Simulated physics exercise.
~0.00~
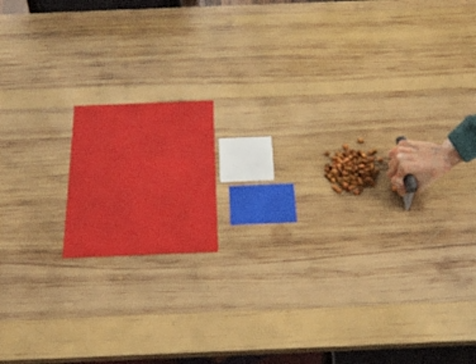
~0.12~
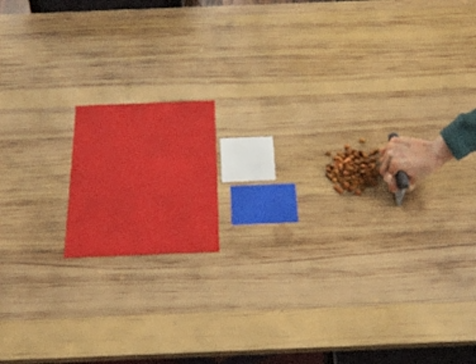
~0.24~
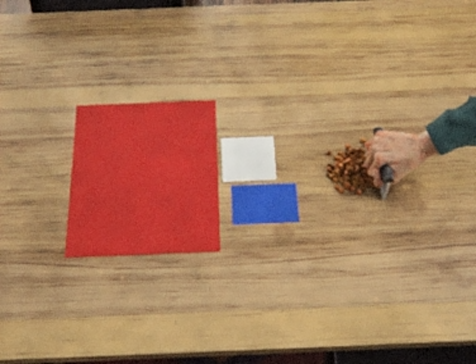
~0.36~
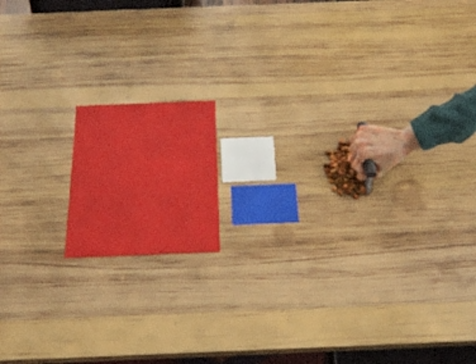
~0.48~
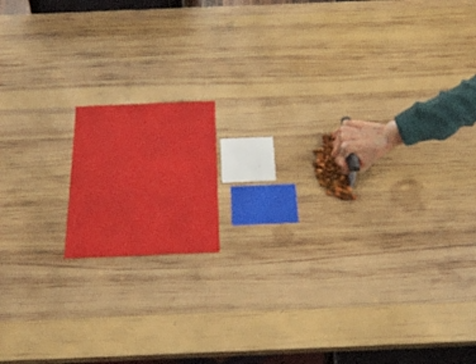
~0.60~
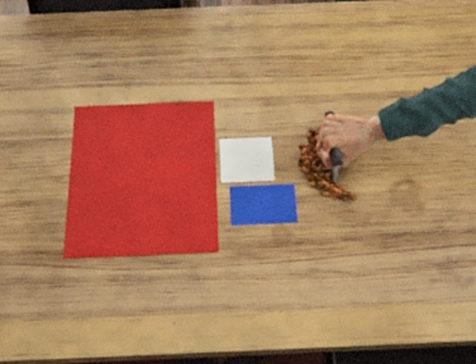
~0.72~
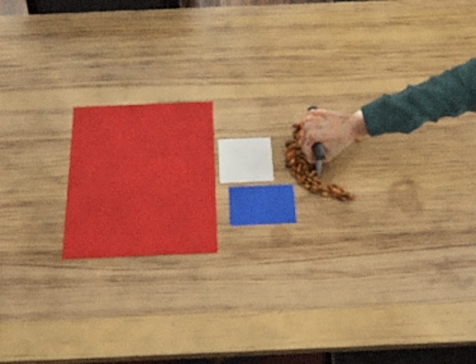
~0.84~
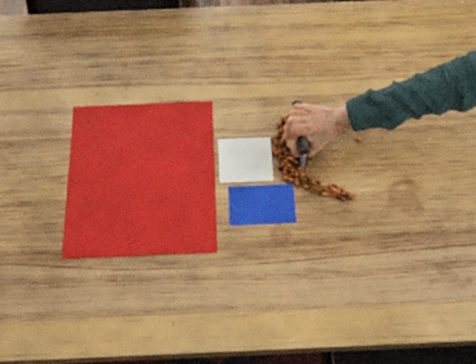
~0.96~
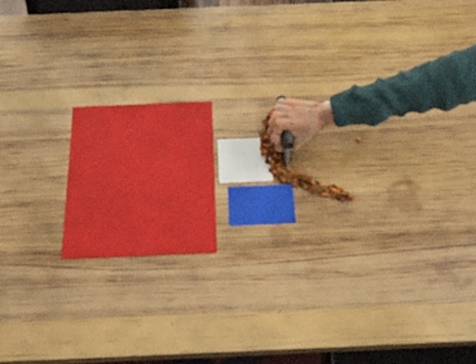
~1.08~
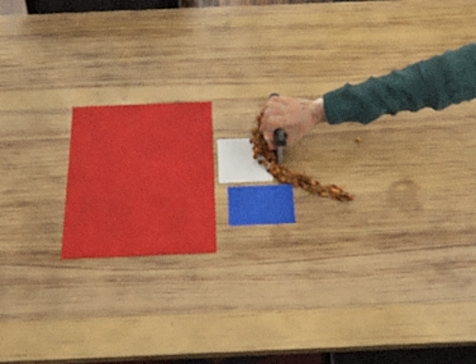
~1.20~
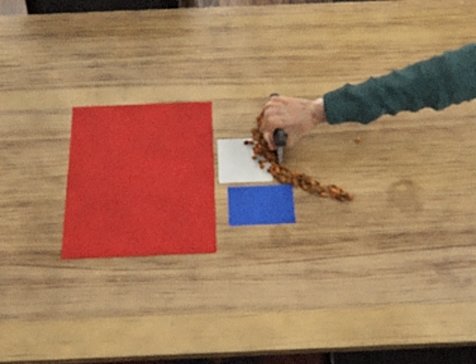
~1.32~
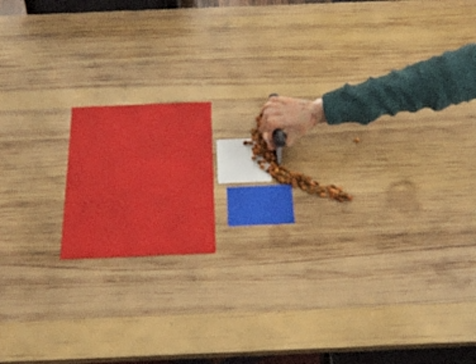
A hand holding a dark scraper pushed a pile of small brown pieces left across a wooden table, stretching it into a curved trail, then stopped with some pieces on the white mat, the rest on bare wood, and the blue and red mats clear.
